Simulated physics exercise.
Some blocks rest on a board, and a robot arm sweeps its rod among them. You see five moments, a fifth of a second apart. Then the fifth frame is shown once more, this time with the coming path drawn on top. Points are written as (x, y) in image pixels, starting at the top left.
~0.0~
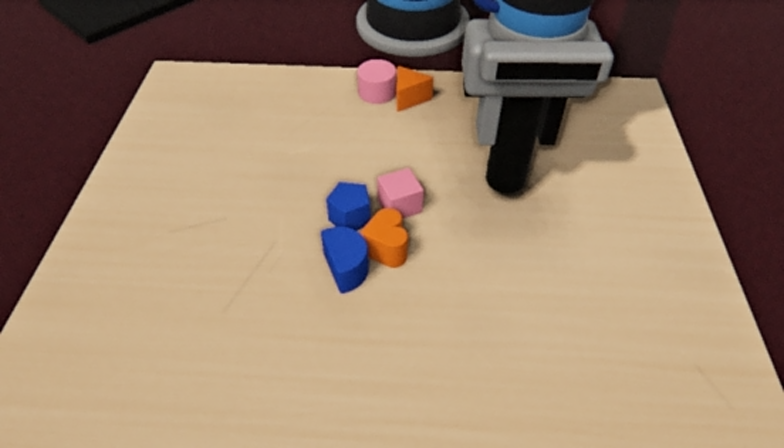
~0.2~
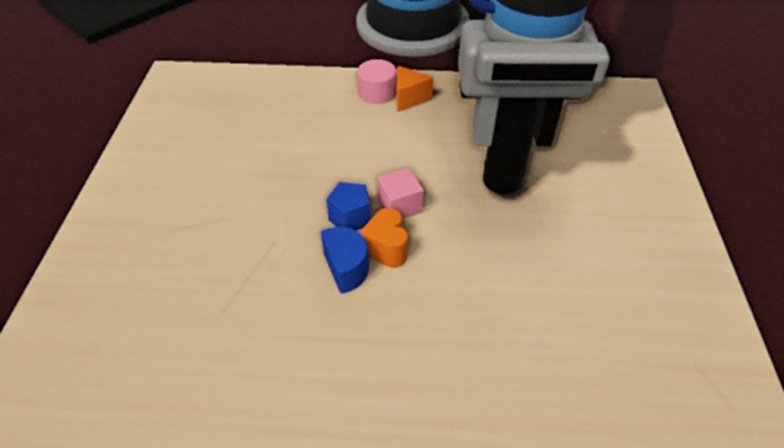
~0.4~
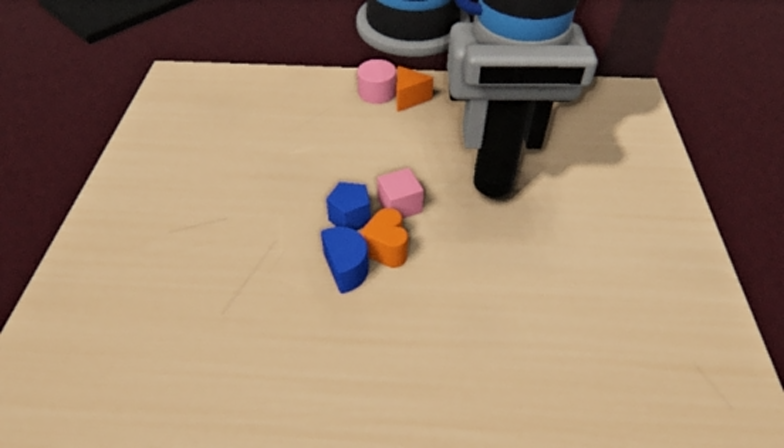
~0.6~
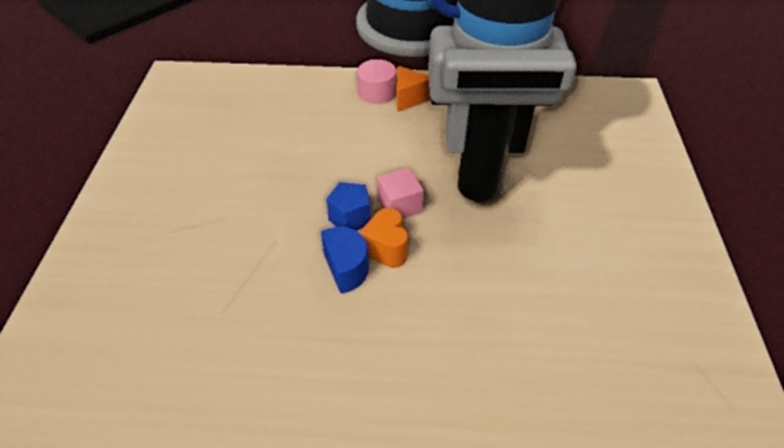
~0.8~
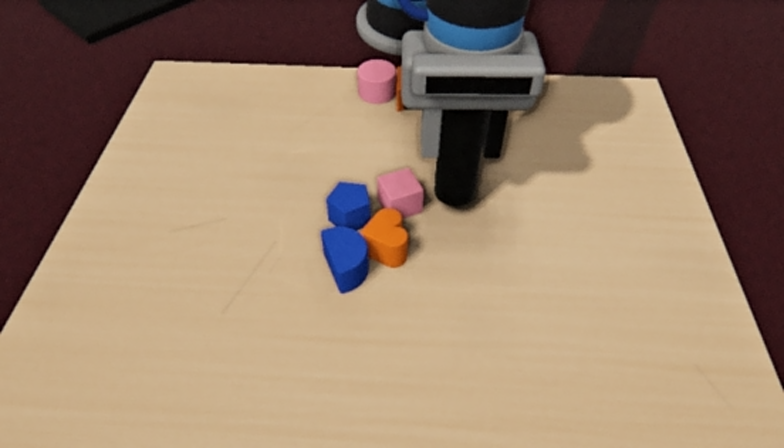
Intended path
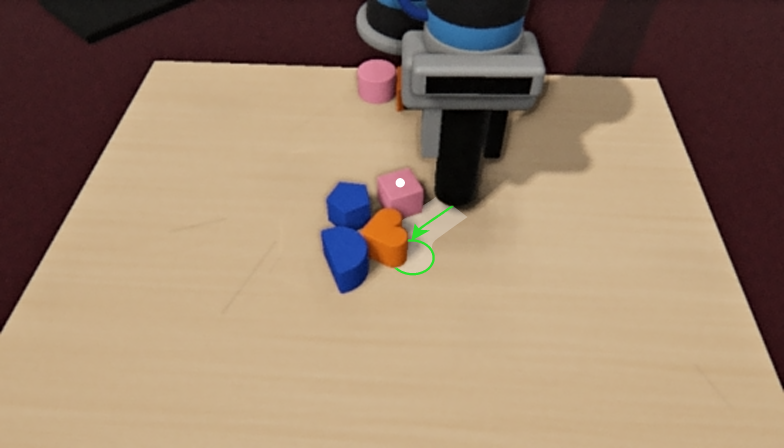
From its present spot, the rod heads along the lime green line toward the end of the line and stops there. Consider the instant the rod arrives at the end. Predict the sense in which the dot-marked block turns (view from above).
Its spin: Clockwise.
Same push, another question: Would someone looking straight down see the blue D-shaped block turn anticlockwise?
In short: Yes.
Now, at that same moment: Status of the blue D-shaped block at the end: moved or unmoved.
By the last moment, the blue D-shaped block will have left its place.
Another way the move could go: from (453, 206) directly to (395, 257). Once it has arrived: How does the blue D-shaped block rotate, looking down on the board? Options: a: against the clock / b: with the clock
a (against the clock)
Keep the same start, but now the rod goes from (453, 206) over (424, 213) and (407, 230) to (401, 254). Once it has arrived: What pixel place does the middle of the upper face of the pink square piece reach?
Its top middle will sit at (374, 188).
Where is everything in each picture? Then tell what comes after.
In the first picture, rod's lower end at (505, 181); blue D-shaped block at (345, 246); blue pentagon at (349, 195); orange heart-shaped block at (386, 227); pink square piece at (400, 183).
In the second picture, rod at (502, 182); blocks still.
In the third picture, rod at (493, 184); blocks still.
In the fourth picture, rod at (477, 188); blocks still.
In the fifth picture, rod at (454, 193); blue D-shaped block at (345, 246); blue pentagon at (349, 195); orange heart-shaped block at (386, 227); pink square piece at (400, 183).
Drawn move, from (453, 206) by way of (433, 219) and (414, 235) to (412, 257); the dot is on the pink square piece.
The first path, step by step. Halfway along, rod at (424, 214); pink square piece at (390, 186), turned 40° clockwise.
At the end, rod at (413, 244); blue D-shaped block at (331, 251), turned 20° anticlockwise; blue pentagon at (344, 194); orange heart-shaped block at (369, 235), turned 20° clockwise; pink square piece at (388, 188), turned 50° clockwise.
